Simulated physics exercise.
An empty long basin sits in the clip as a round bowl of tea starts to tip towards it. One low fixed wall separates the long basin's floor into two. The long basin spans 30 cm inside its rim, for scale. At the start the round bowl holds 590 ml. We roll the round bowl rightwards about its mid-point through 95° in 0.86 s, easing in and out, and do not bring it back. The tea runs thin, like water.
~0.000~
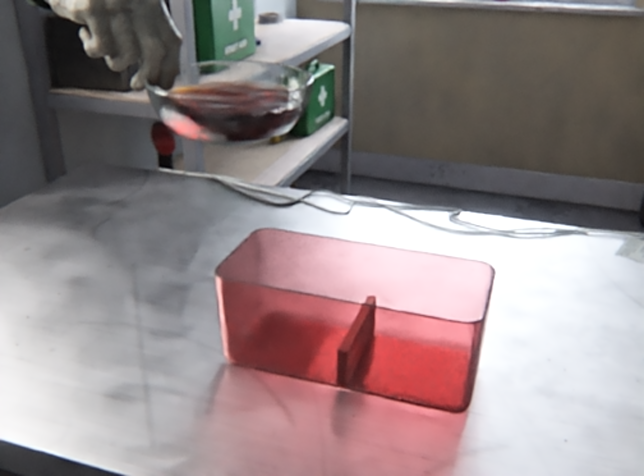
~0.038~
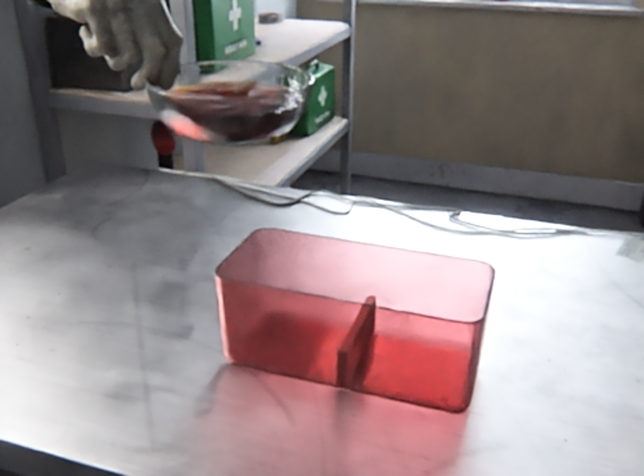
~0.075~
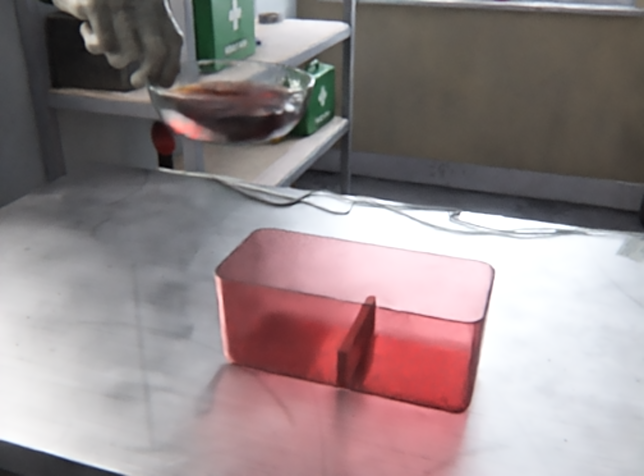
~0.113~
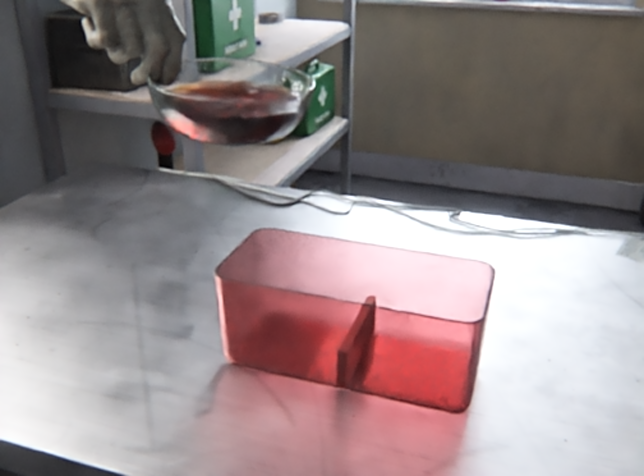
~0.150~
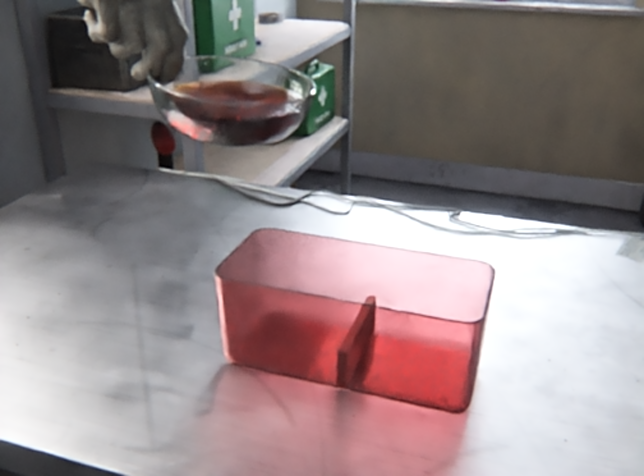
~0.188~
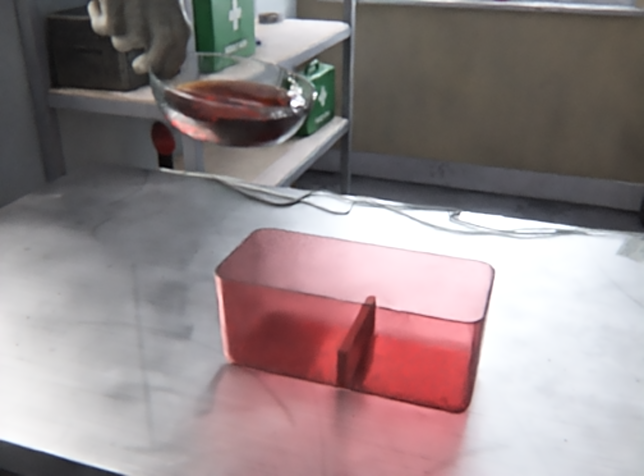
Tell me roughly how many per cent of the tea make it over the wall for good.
Roughly 42 per cent make it over.
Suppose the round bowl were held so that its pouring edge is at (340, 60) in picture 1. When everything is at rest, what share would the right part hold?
Result then: Approx. 75 %.
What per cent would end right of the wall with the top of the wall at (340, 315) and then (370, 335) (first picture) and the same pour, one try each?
Roughly 65 per cent, then 30 per cent.
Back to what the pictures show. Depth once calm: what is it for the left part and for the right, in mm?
The left side settles near 18 mm and the right side near 14 mm.
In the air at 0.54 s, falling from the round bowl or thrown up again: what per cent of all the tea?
Estimate: Some 56 % of the total.
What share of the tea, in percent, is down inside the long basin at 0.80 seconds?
Value: Approx. 88 %.
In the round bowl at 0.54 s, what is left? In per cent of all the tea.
Near 34 in a hundred.
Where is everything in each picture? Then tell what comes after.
In the first frame, it leans 0°; its right rim is at (307, 87); the tea meets the walls at (169, 91) and (304, 104); the long basin's rim runs from (236, 251) to (490, 294); the wall's top is at (359, 322).
In the second frame, it leans 0°; its right rim is at (307, 88); the tea meets the walls at (169, 91) and (304, 105).
In the third frame, it leans 2°; its right rim is at (308, 89); the tea meets the walls at (169, 90) and (304, 106).
In the fourth frame, it leans 4°; its right rim is at (308, 93); the tea meets the walls at (170, 89) and (304, 107).
In the fifth frame, it leans 7°; its right rim is at (309, 97); the tea meets the walls at (171, 87) and (305, 109).
In the sixth frame, it leans 11°; its right rim is at (310, 103); the tea meets the walls at (172, 87) and (306, 110).
After 0.54 s the tilt is 66° and 35 per cent is still to pour, 5 is left of the wall and 3 right of it.
After 0.80 s the tilt is 94° and 3 per cent is still to pour, 46 is left of the wall and 43 right of it.
After 1.07 s the tilt is 95° and 0 per cent is still to pour, 57 is left of the wall and 42 right of it.
After 1.36 s the tilt is 95° and 0 per cent is still to pour, 57 is left of the wall and 42 right of it.
In the end 57 per cent lies left of the wall, 42 right of it and 1 outside.
